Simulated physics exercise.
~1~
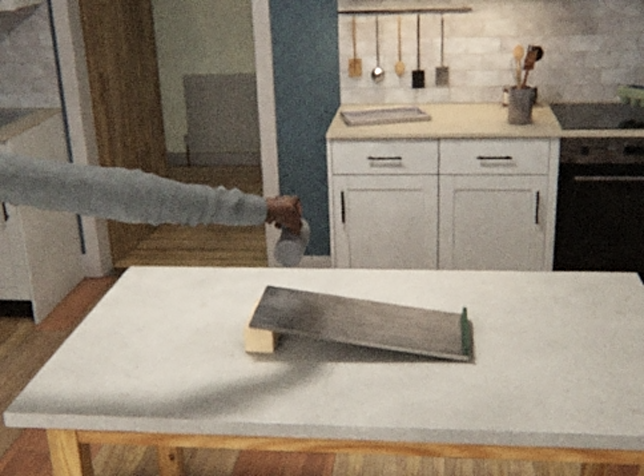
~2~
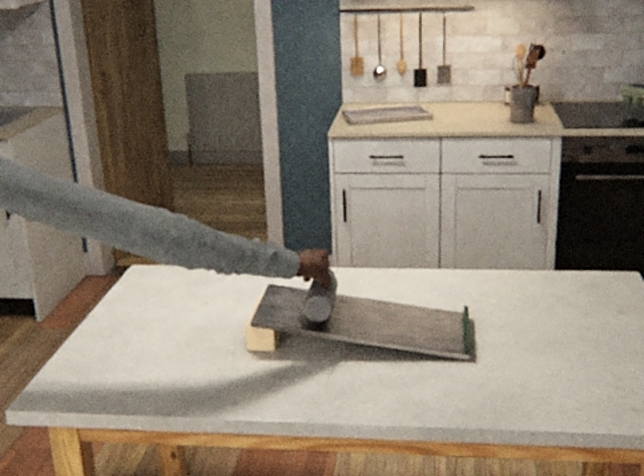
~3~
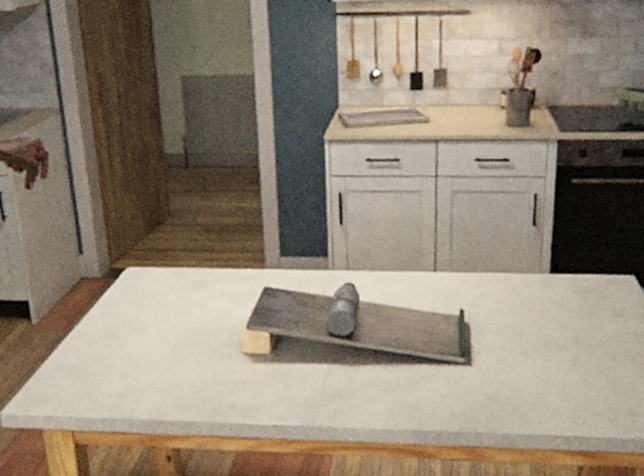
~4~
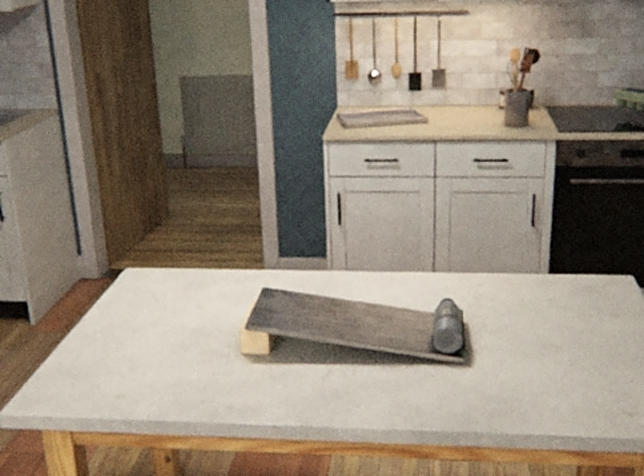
A grey bottle, set sideways on a propped-up board and released, rolls down to its right end.
